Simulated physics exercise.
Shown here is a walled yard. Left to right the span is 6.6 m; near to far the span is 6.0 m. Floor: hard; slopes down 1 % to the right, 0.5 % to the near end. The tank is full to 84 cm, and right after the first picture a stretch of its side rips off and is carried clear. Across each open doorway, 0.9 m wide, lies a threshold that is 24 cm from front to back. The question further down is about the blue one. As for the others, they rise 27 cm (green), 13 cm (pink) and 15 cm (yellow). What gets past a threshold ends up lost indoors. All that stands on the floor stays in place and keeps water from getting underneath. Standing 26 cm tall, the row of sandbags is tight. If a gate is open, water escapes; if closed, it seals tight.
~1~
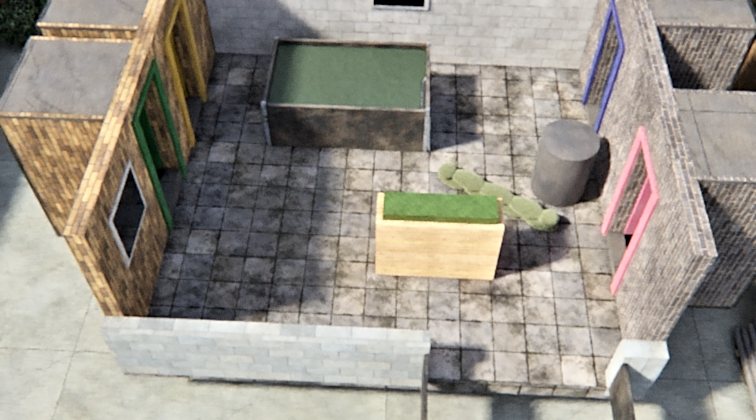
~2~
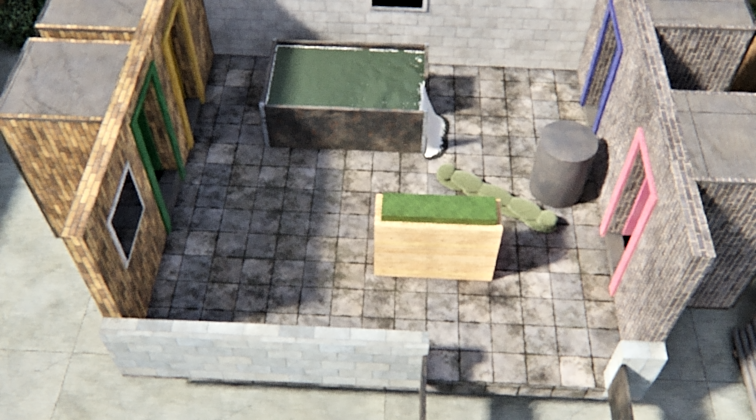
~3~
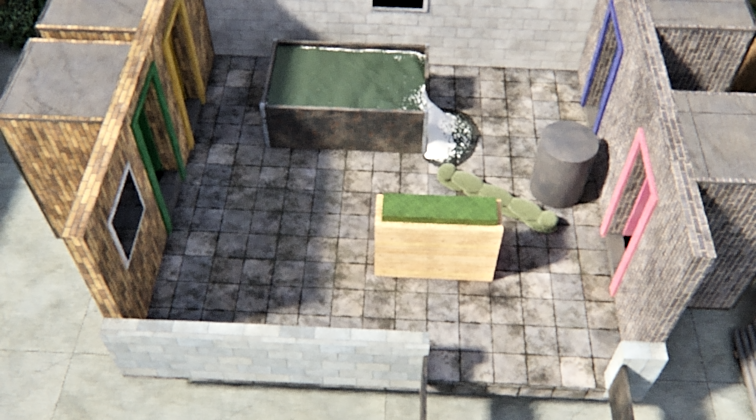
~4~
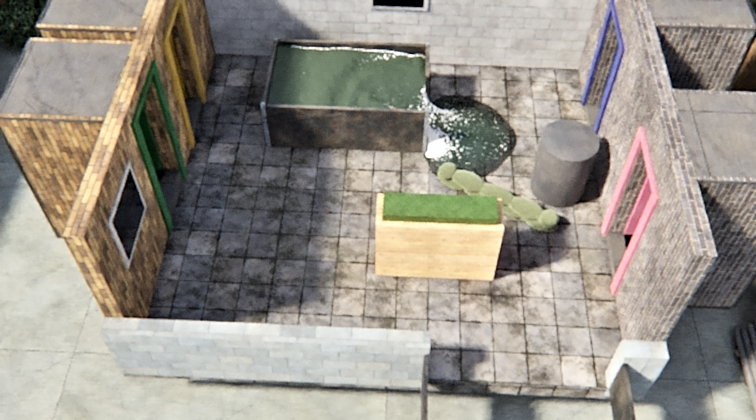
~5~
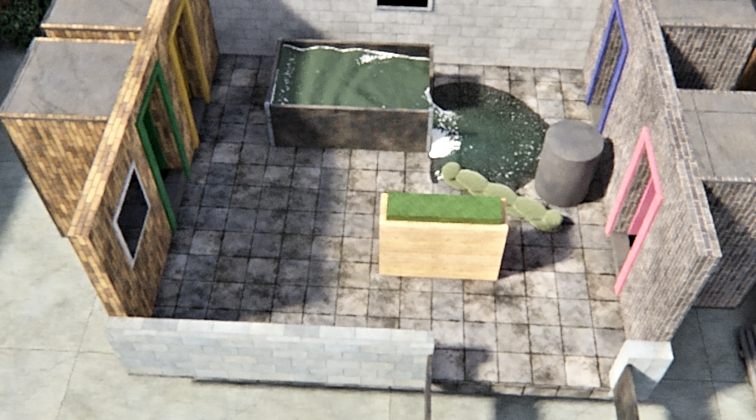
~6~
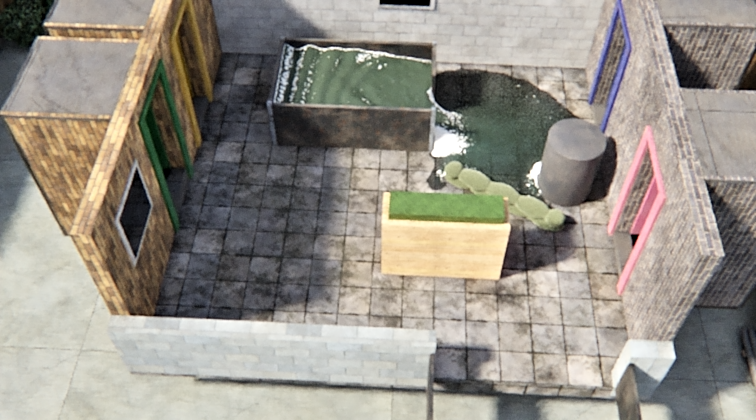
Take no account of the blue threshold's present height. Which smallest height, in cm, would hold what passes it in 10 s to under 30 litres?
It would have to be roughly 34 cm high.
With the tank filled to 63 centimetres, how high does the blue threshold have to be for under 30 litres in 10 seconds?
I'd go with near 25 cm then.
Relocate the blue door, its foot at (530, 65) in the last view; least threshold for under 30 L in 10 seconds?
It needs about 20 cm.
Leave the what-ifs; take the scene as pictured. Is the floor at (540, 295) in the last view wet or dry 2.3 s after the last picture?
At that moment it's submerged.
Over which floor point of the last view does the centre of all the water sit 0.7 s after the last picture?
Approximately (406, 122).
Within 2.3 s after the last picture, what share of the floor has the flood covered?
Approximately 30 %.
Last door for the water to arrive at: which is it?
Coming last is the green one.
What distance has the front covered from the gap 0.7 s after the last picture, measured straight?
Some 3.4 m out.
Then, 0.7 s after the last picture water covers 20 % of the floor, deepest (48 cm) near (530, 182); 23 cm at the blue door, 55 litres in over its 8 cm threshold.
Then, 2.3 s after the last picture water covers 30 % of the floor, deepest (34 cm) near (530, 182); 31 cm at the blue door, 383 litres in over its 8 cm threshold.
Then, 9.3 s after the last picture water covers 60 % of the floor, deepest (17 cm) near (593, 151); 14 cm at the blue door, 868 litres in over its 8 cm threshold.
At the blue door as built, the water peaked near 34 cm, 1.3 s after the last picture.
With a threshold of 27.5 cm, 101 litres would have come in within the 10 s; with 37 cm, 18 litres. So under 30 litres takes about 34 cm.
